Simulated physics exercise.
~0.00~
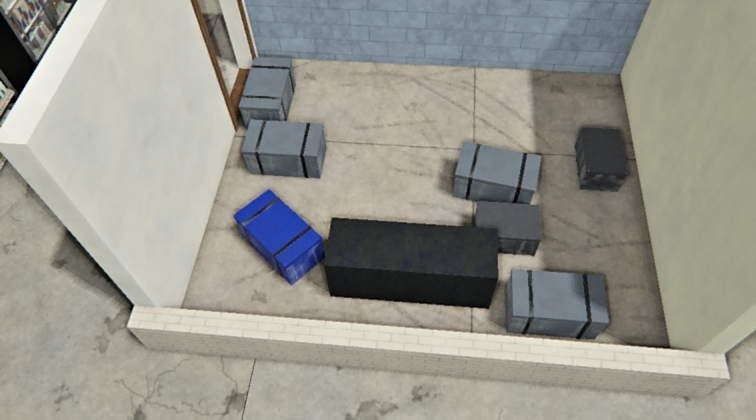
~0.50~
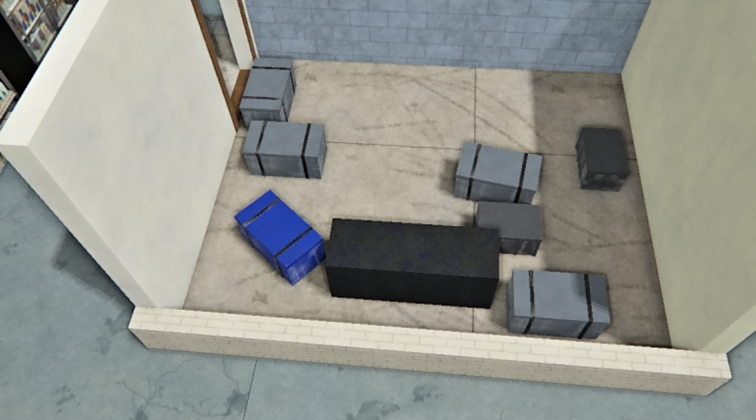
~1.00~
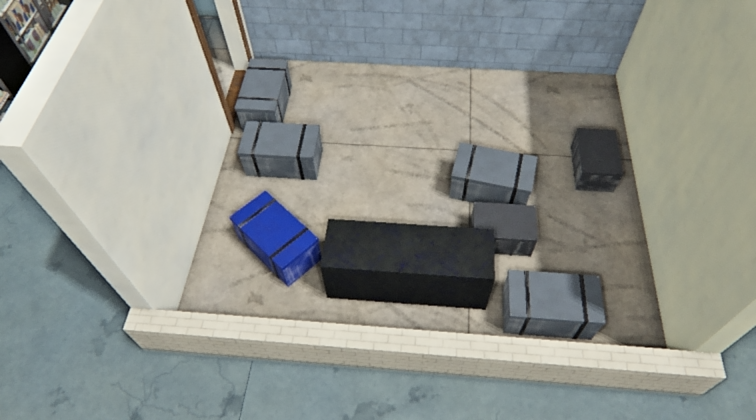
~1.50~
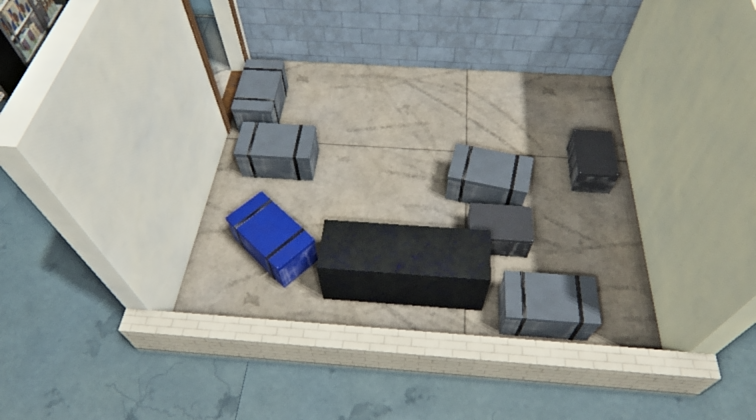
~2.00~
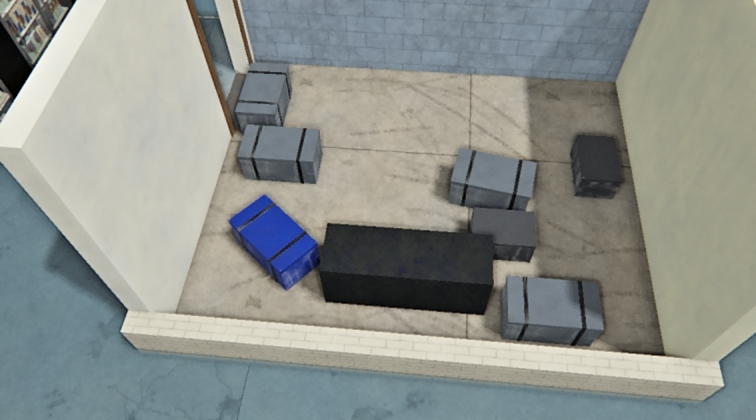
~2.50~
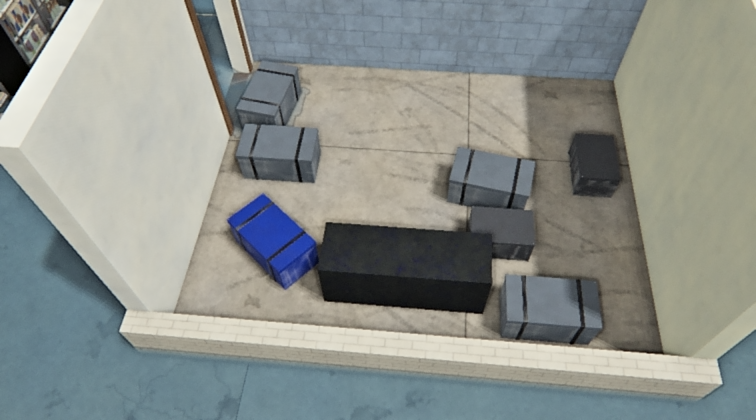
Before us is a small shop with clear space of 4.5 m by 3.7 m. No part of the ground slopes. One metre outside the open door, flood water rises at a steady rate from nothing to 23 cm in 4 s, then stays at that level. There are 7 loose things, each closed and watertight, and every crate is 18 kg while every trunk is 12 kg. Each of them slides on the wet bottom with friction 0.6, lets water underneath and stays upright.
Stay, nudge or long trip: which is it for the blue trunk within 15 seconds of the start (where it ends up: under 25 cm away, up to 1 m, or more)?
It will shift a modest distance.
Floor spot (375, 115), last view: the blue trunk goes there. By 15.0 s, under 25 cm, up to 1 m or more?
Outcome - it ends up well away.
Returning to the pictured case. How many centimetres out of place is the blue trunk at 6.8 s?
By then it has shifted roughly 0 cm.
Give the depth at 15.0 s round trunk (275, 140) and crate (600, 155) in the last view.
6 and 16 cm.
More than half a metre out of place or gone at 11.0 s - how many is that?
By my tally, 3.
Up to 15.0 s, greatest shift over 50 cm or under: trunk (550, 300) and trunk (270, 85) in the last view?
In turn: Below and above.
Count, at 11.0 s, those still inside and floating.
Just then, the number is 5.
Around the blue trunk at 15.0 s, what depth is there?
Near 10 cm deep.
After 3.5 s the blue trunk is near (271, 230), 0.0 m from its start, aground; 0 afloat.
After 6.8 s the blue trunk is near (271, 230), 0.0 m from its start, aground; 2 afloat.
After 11.0 s the blue trunk is near (271, 230), 0.0 m from its start, aground; 5 afloat.
After 15.0 s the blue trunk is near (231, 208), 0.4 m from its start, afloat; 6 afloat.
